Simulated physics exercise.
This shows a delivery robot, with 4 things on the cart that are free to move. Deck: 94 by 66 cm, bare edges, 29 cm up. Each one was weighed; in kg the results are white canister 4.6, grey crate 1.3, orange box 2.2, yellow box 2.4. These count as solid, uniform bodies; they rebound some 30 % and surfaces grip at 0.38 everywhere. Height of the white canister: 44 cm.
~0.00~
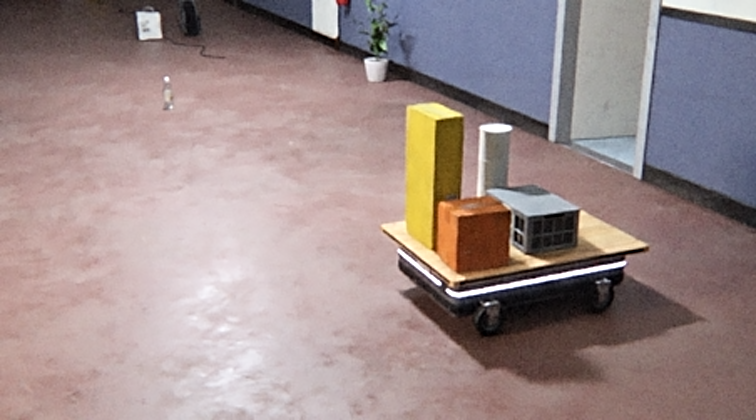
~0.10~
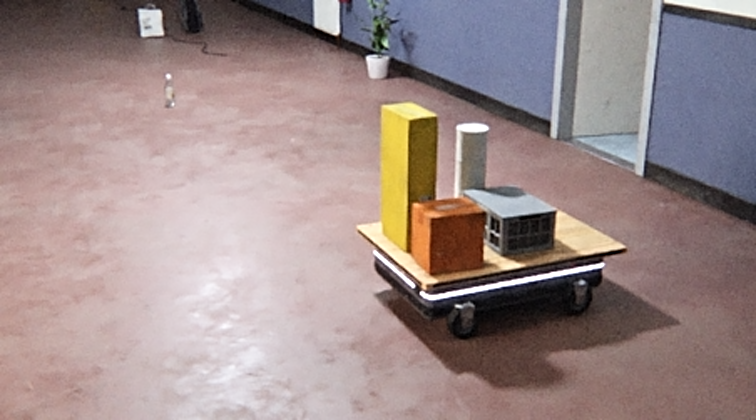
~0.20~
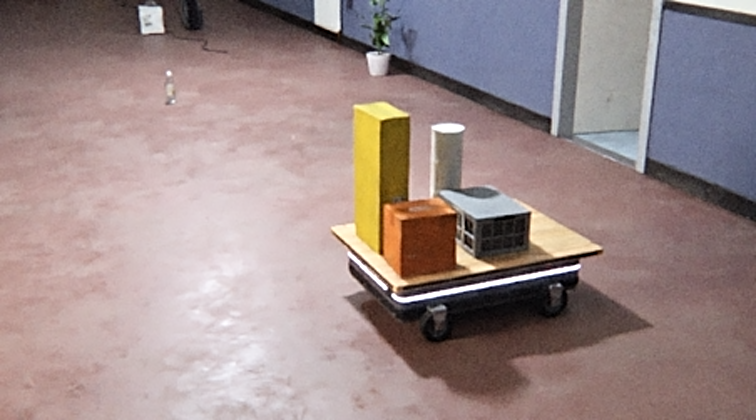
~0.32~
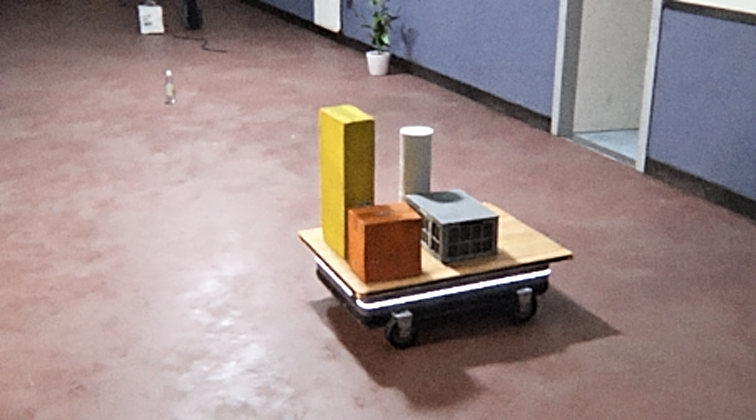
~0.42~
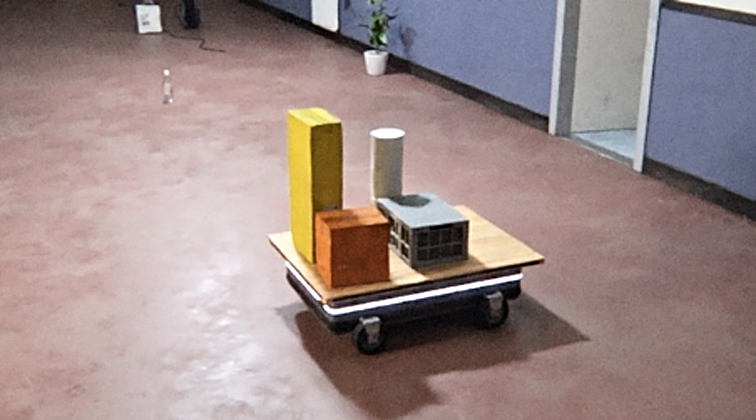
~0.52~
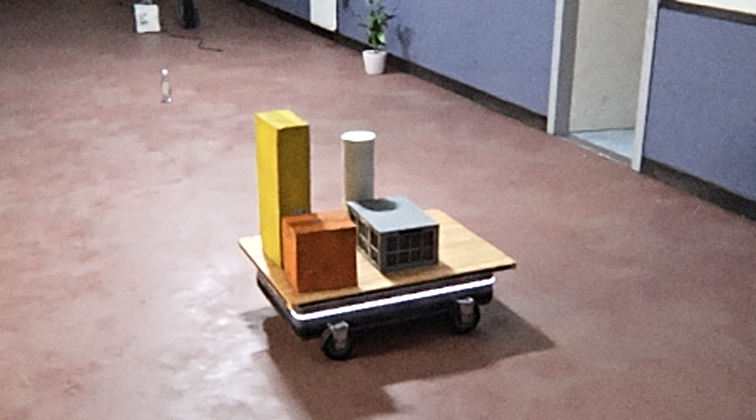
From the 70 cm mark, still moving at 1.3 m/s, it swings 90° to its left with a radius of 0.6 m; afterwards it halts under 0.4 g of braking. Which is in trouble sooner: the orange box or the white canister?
The latter of the two.
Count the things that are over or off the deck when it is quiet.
The number here is 3.
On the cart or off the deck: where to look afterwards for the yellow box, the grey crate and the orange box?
Afterwards, the yellow box leaves its support, the grey crate stays on its support, and the orange box leaves its support.
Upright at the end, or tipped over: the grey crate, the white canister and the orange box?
Well, the grey crate holds steady, the white canister tumbles down, and the orange box tumbles down.
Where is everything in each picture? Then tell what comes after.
In the first frame, cart 0 cm along; orange box (474, 233); white canister (493, 174).
In the second frame, cart 13 cm along; grey crate (508, 219); yellow box (408, 177).
In the third frame, cart 26 cm along; grey crate (482, 220); yellow box (381, 178).
In the fourth frame, cart 42 cm along; grey crate (451, 225); yellow box (347, 182).
In the fifth frame, cart 55 cm along; grey crate (422, 229); yellow box (316, 185).
In the sixth frame, cart 68 cm along; orange box (320, 251); white canister (358, 184).
After 0.92 s, cart 120 cm along, turned 33°; white canister leaning 18° near (229, 216); orange box slid 19 cm near (230, 296); yellow box slid 22 cm.
After 1.22 s, cart 159 cm along, turned 70°; white canister and yellow box now off the deck; orange box slid 38 cm near (241, 368).
After 1.42 s, cart 185 cm along, turned 89°; orange box slid 44 cm.
After 1.92 s, cart 216 cm along, turned 90°, stopped; orange box now off the deck; grey crate slid 2 cm.
By the end (2.5 s), off the deck, white canister, orange box and yellow box; grey crate in place, give or take 10 cm. Orange box went at 1.86 s; white canister went at 0.98 s.
